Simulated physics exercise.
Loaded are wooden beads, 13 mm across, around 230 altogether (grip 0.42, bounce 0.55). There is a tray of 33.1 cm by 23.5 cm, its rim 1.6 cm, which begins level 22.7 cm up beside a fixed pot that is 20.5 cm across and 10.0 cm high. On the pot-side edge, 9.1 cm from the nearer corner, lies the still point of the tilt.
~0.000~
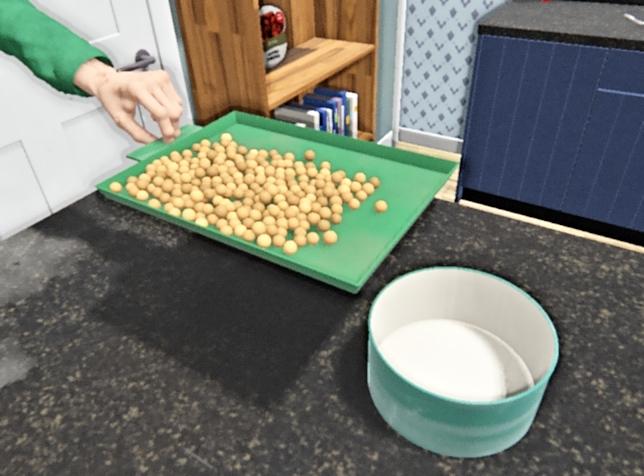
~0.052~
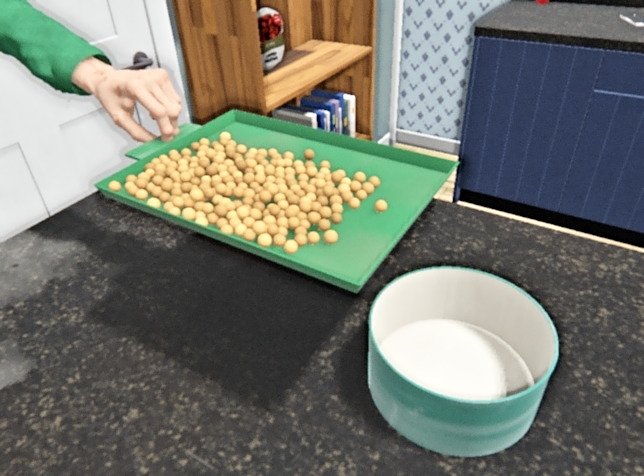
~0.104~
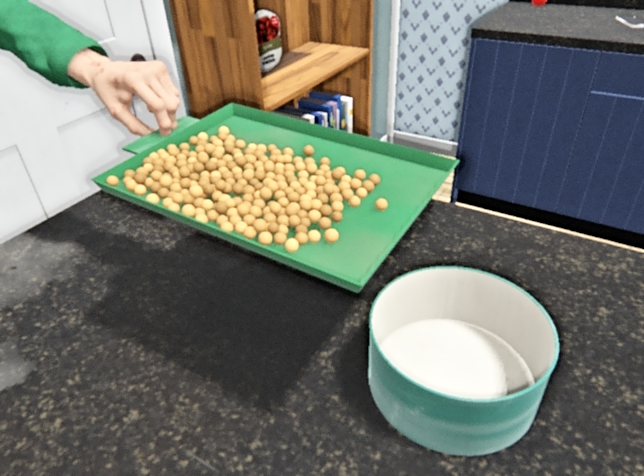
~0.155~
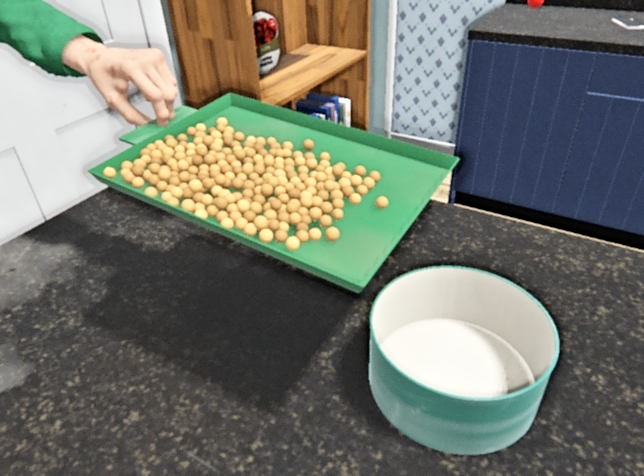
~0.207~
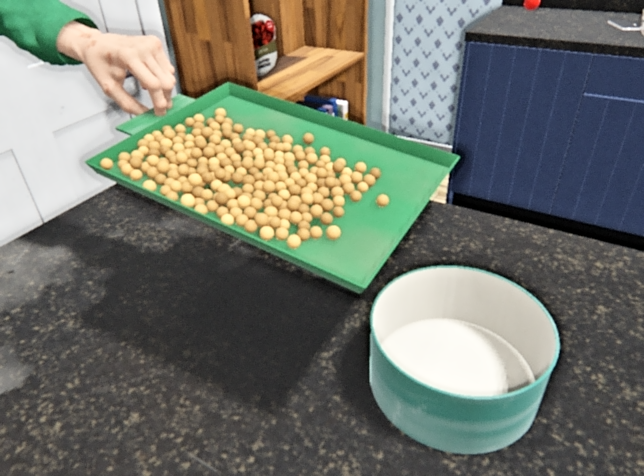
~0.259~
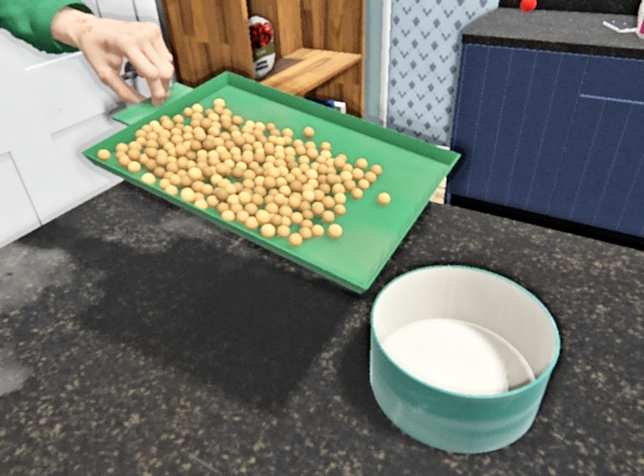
A green tray scattered with small round tan wooden beads sits over a dark speckled countertop, seen from slightly above in a room with a wooden shelf, patterned wall and blue cabinet behind. A hand in a green sleeve is at the tray's left end, and a teal pot with a white inside stands at lower right. The hand raises that end, slowly then faster, slanting the tray toward the pot while the beads keep their arrangement and the view shifts very slightly.
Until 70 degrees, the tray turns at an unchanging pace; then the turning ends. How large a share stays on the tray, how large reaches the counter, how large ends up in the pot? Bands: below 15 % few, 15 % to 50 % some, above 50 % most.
Result: Tray: Few, counter: Most, pot: Some.
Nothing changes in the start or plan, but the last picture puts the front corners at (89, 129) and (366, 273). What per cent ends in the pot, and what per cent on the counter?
Split: Pot = 70, counter = 20.
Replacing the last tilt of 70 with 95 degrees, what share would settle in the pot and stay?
Result: Close to 35 %.
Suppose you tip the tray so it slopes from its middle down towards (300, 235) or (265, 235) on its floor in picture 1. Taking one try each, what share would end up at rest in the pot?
About 10 per cent on the first try and 0 per cent on the second.
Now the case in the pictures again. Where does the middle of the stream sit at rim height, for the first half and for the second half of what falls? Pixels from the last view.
I'd mark about (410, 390) for the first half, then (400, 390) for the second.
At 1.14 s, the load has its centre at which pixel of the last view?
The middle of the load should be near (372, 239) then.
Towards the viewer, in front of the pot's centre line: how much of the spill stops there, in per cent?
100 %.
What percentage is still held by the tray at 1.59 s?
Something like 15 percent, roughly.
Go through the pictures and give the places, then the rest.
In the first picture, tray tilt 0 degrees, front corners at (103, 185) and (355, 279); middle of the pieces at (243, 189); pot at (460, 325).
In the second picture, tray tilt 1 degrees, front corners at (102, 183) and (357, 278); middle of the pieces at (242, 188).
In the third picture, tray tilt 2 degrees, front corners at (99, 178) and (358, 278); middle of the pieces at (242, 184).
In the fourth picture, tray tilt 5 degrees, front corners at (96, 169) and (360, 279), lowest corner right front; middle of the pieces at (242, 179).
In the fifth picture, tray tilt 8 degrees, front corners at (93, 160) and (362, 280), lowest corner right front; middle of the pieces at (241, 173).
In the sixth picture, tray tilt 11 degrees, front corners at (90, 151) and (363, 281), lowest corner right front; middle of the pieces at (241, 167); pot at (462, 321). Its pace works out near 55 degrees a second.
After 0.79 s, tilt 39 degrees; the tray holds 100 %, the pot 0 %.
After 1.14 s, tilt 57 degrees; the tray holds 70 %, the pot 5 %.
After 1.59 s, tilt 70 degrees; the tray holds 15 %, the pot 30 %.
By 2.9 s all is still; tray 5 %, counter 60 %, pot 35 %.
